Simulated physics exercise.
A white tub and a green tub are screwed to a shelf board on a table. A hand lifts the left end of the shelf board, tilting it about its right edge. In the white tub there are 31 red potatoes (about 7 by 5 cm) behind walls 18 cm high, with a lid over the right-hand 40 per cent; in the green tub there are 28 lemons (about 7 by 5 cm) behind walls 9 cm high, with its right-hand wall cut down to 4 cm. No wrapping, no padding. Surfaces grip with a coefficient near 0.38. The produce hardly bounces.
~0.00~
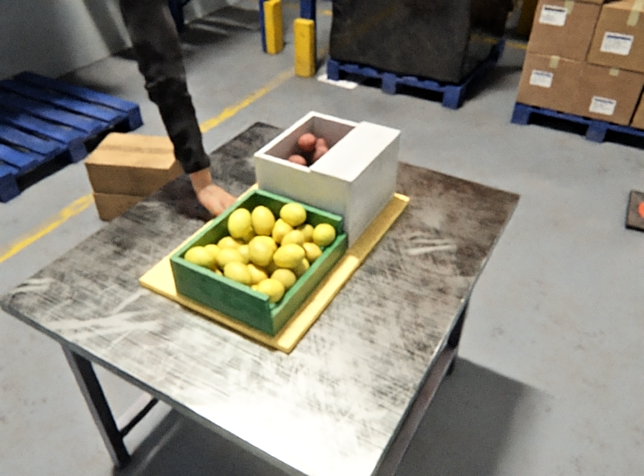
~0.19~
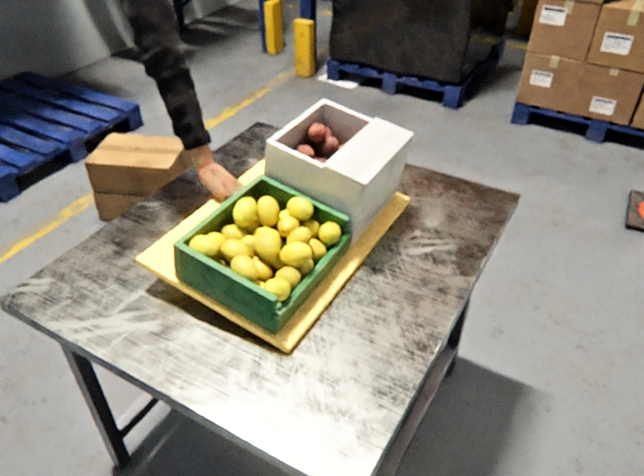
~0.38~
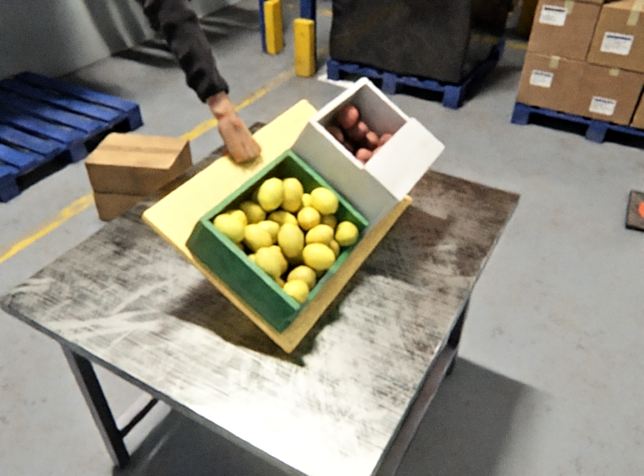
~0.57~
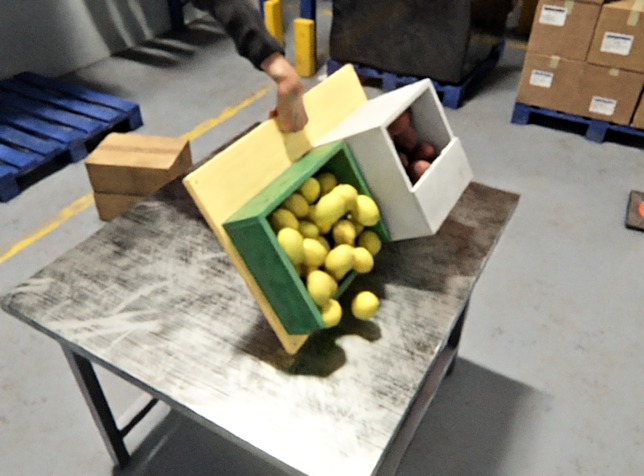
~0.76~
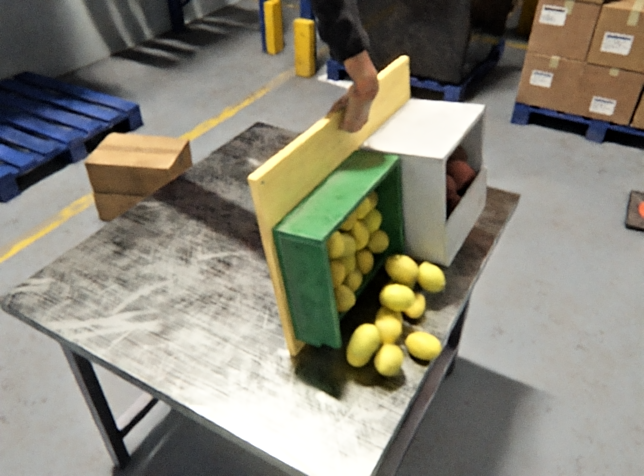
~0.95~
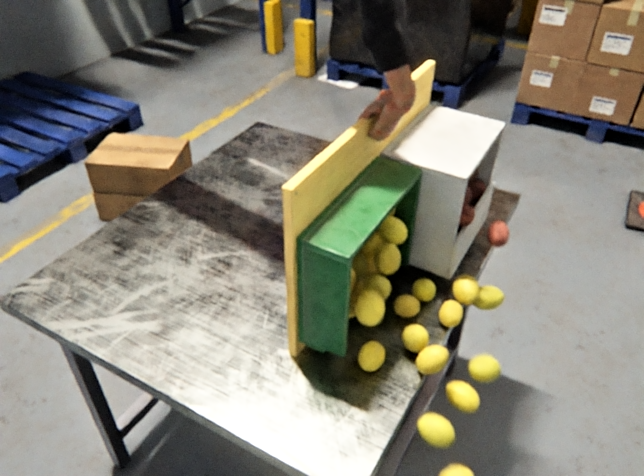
A hand lifts the left side of a board on a metal table, tilting the green tub of lemons and the white, partly covered tub of red potatoes fixed to it. As the board swings upright, lemons roll out of the green tub and tumble across the table's right edge, then a potato emerges from the white one.
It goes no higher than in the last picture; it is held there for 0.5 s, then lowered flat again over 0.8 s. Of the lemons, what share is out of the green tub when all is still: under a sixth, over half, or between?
The green tub loses more than half of its lemons.
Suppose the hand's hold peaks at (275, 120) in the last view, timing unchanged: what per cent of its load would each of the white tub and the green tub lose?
In that case white tub 0, green tub 40 per cent.
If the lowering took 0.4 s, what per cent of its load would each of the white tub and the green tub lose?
Then white tub 0, green tub 90 per cent.
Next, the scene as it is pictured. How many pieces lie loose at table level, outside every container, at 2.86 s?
Roughly 12.
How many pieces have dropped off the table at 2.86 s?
About 12.
After 1.25 s, tilt 91°; white tub 30 in, 1 out and green tub 10 in, 18 out.
After 1.64 s, tilt 78°; white tub 30 in, 1 out and green tub 5 in, 23 out.
After 2.17 s, tilt 3°; white tub 30 in, 1 out and green tub 5 in, 23 out.
Outcome (at 2.86 s), white tub 30 in, 1 out and green tub 5 in, 23 out. Asked share, 23 of 28, 82 per cent.
